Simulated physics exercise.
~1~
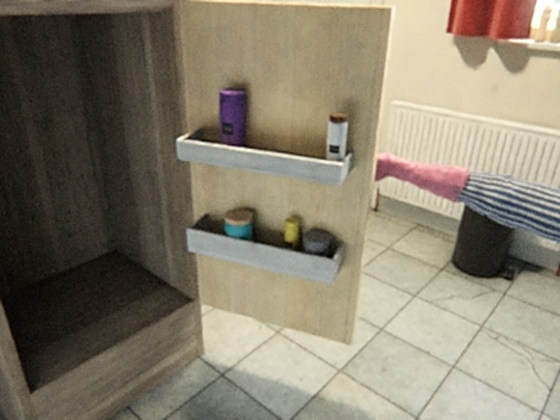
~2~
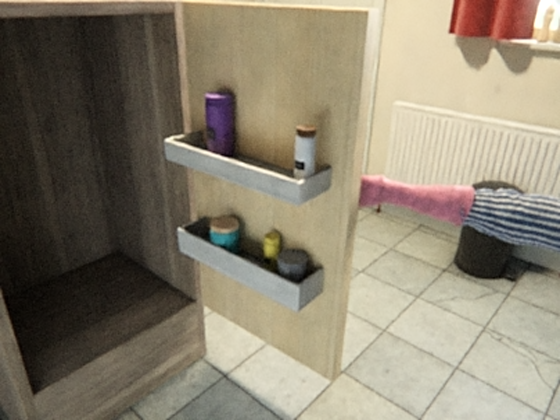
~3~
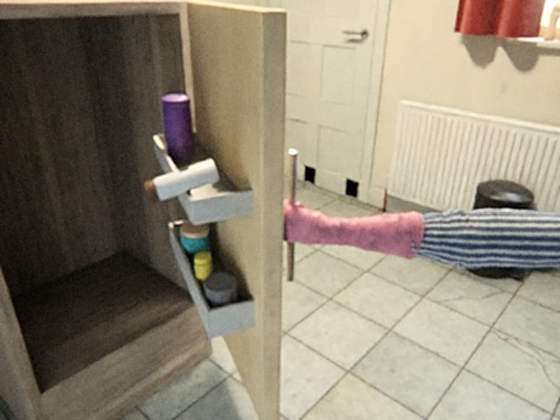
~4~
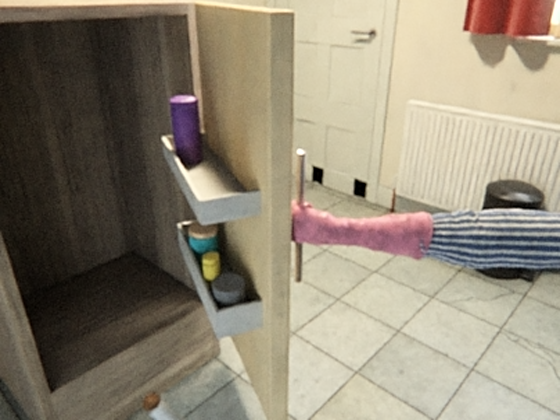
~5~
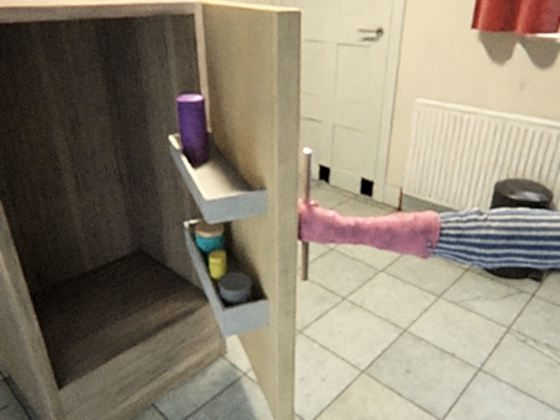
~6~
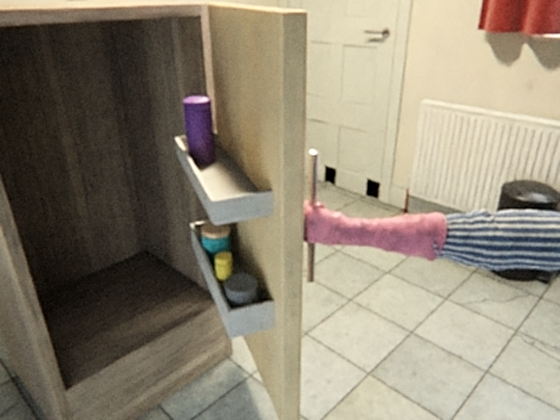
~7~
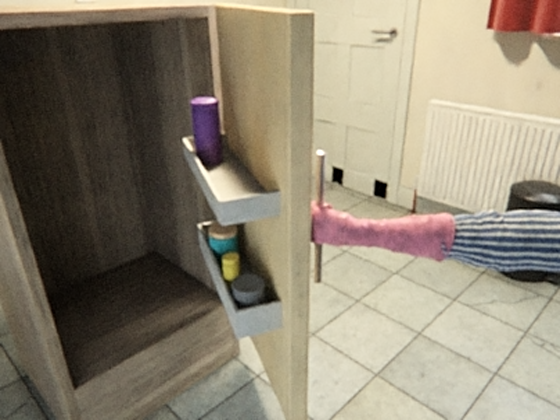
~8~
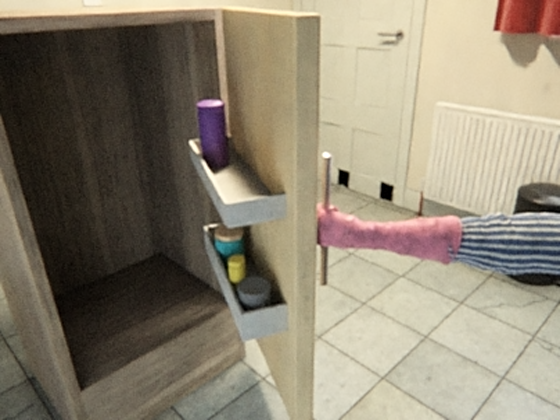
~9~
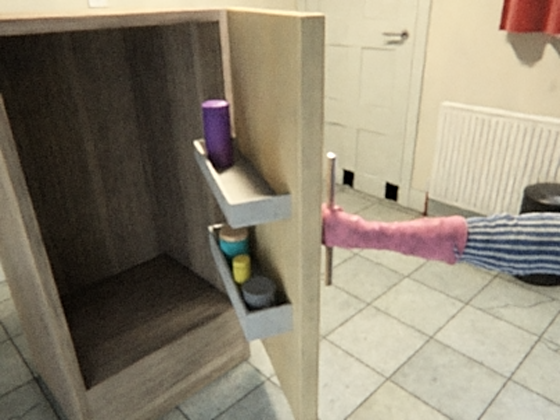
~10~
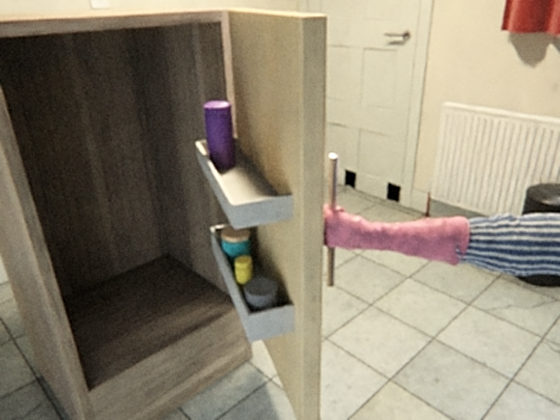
Pantry door swinging further open in a pink-gloved hand, white shaker tipping off the upper rack, four other containers staying put.
